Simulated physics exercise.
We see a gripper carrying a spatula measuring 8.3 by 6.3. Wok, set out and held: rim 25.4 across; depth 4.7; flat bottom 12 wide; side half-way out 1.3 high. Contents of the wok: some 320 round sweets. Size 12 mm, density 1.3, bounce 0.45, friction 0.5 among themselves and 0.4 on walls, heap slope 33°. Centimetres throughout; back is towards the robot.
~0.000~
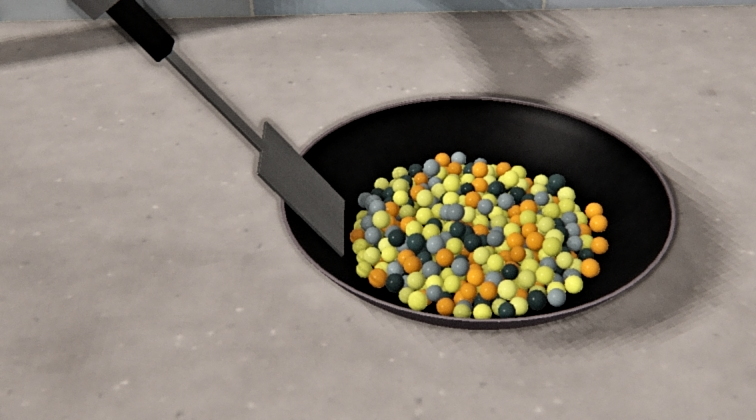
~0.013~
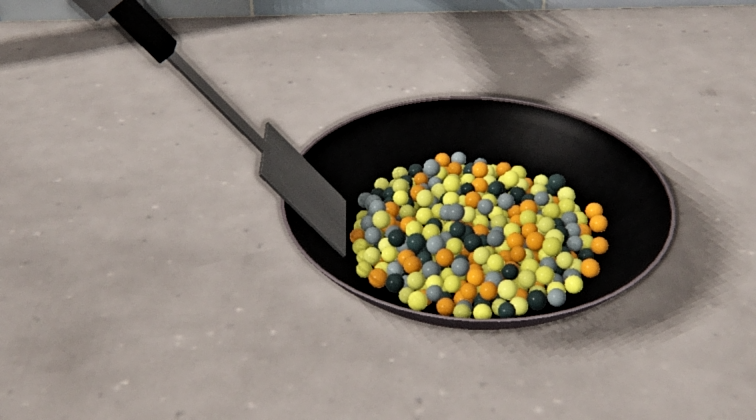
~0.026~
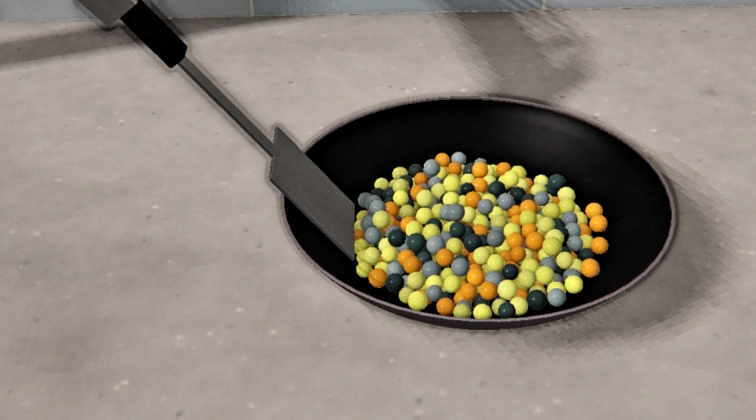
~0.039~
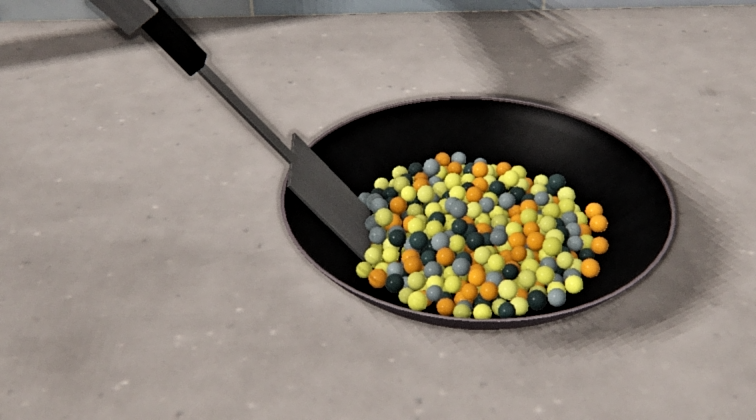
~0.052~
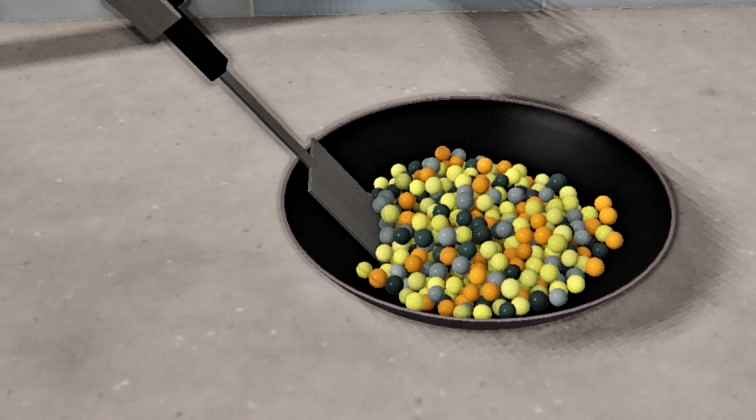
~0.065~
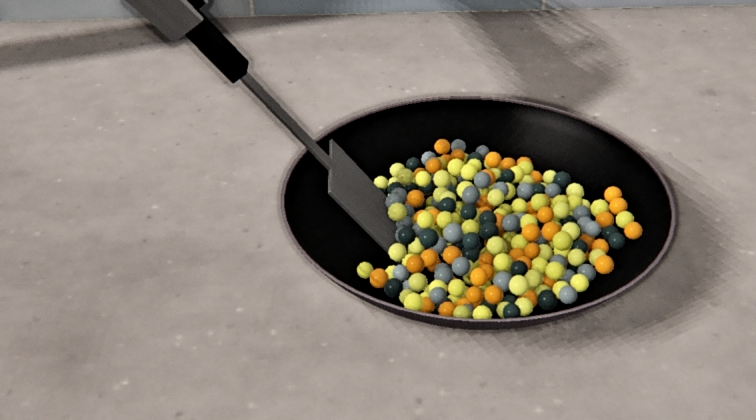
Spatula held by a gripper sliding rightward into a black wok, pushing a heap of yellow, orange, grey and dark balls.
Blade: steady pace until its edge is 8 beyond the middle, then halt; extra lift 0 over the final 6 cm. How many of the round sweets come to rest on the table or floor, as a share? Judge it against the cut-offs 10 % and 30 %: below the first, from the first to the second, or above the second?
From 10 to 30 %.
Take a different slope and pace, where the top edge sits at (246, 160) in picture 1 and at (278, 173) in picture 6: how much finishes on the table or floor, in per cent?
Near 5 in a hundred.
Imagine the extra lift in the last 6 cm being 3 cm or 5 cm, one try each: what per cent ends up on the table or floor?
Result, in order: Approx. 25 % and 20 %.
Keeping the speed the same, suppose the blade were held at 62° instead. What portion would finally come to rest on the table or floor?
Roughly 25 per cent.
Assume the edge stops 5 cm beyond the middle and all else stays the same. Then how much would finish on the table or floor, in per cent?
Result: Approx. 0 %.
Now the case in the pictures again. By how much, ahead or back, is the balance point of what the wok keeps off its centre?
Ahead, by around 3.5 cm.
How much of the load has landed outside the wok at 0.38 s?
Close to 20 per cent of the load.
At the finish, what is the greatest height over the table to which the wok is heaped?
About 5.0 cm above the table.
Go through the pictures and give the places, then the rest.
In the first frame, spatula top edge at (262, 146), sloping 53°; upper third of the load around (475, 224), from x 360 to 600, top at y 160; 321 in the wok.
In the second frame, spatula top edge at (263, 147), sloping 53°; upper third of the load around (475, 224), from x 360 to 600, top at y 160.
In the third frame, spatula top edge at (273, 152), sloping 53°; upper third of the load around (475, 224), from x 360 to 600, top at y 160.
In the fourth frame, spatula top edge at (291, 158), sloping 53°; upper third of the load around (465, 223), from x 365 to 600, top at y 160.
In the fifth frame, spatula top edge at (311, 163), sloping 53°; upper third of the load around (474, 219), from x 365 to 615, top at y 155.
In the sixth frame, spatula top edge at (330, 165), sloping 53°; upper third of the load around (482, 215), from x 365 to 635, top at y 145; 321 in the wok.
After 0.11 s, sloping 53°, highest piece 6 above the table; 321 in the wok.
After 0.15 s, sloping 53°, highest piece 7 above the table; 318 in the wok, 3 on the blade or in flight.
After 0.38 s, sloping 53°, highest piece 6 above the table; 256 in the wok, 63 on the table or floor, 2 on the blade or in flight.
After 1.43 s, sloping 53°, highest piece 5 above the table; 254 in the wok, 67 on the table or floor.
At rest, 254 in the wok, 67 on the table or floor. That is 21 % on the table or floor.
